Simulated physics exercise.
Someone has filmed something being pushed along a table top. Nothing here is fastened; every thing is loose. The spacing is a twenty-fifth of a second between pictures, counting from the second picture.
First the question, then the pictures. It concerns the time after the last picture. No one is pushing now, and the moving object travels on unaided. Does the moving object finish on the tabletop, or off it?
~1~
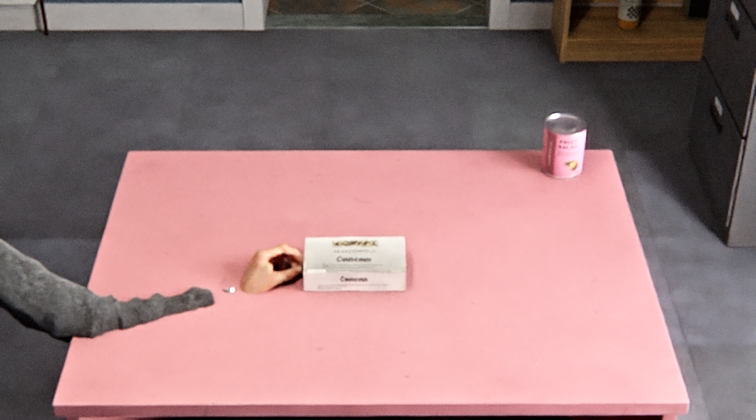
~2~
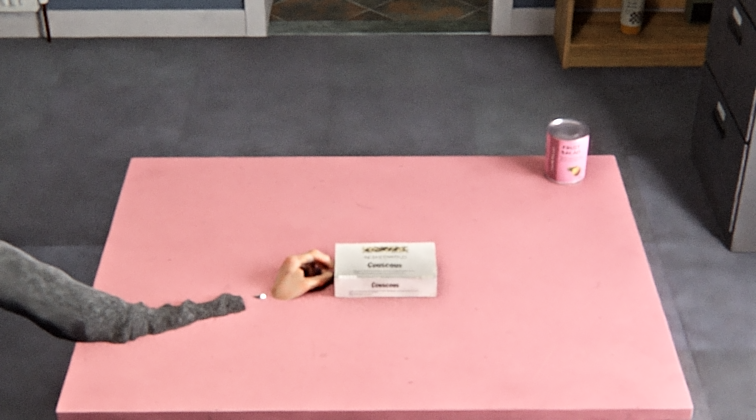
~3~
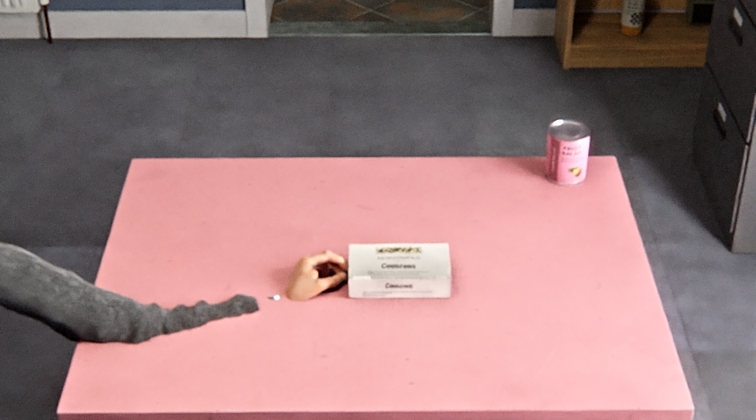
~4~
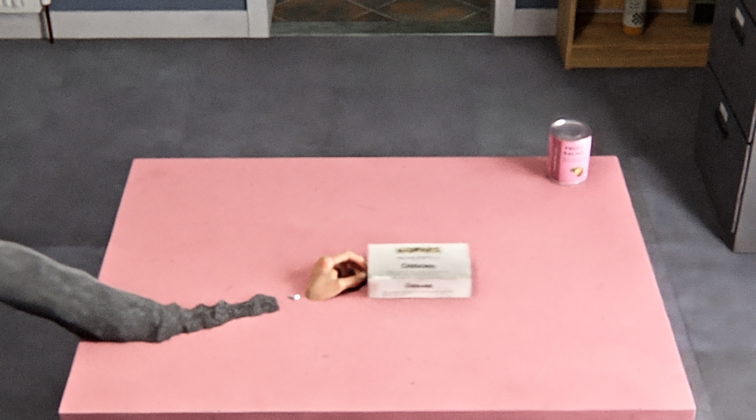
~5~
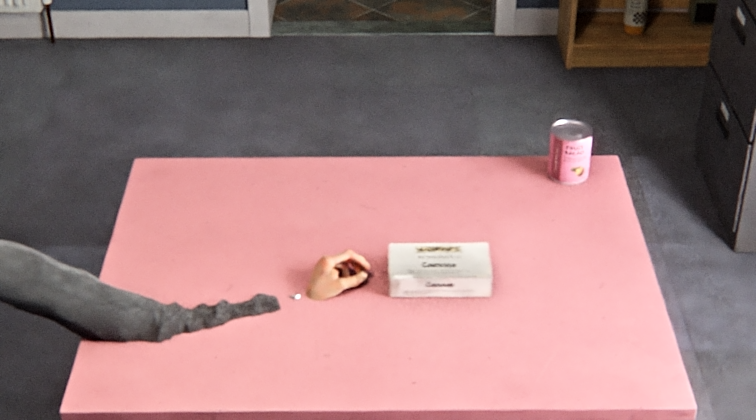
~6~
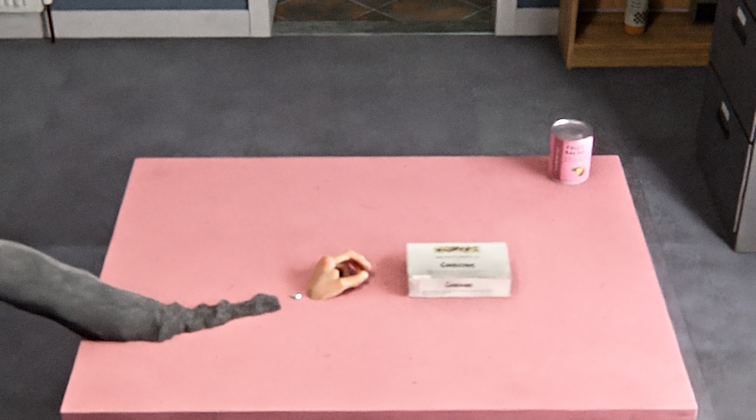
The moving object finishes on the tabletop.
Then, 0.10 s on from there, white packet shifted about its own width near (494, 269).
Then, 0.30 s on from there, white packet shifted about its own width near (531, 269).
In the end, moved from the start, white packet. At the end, from the last picture's camera, white packet near (533, 269).
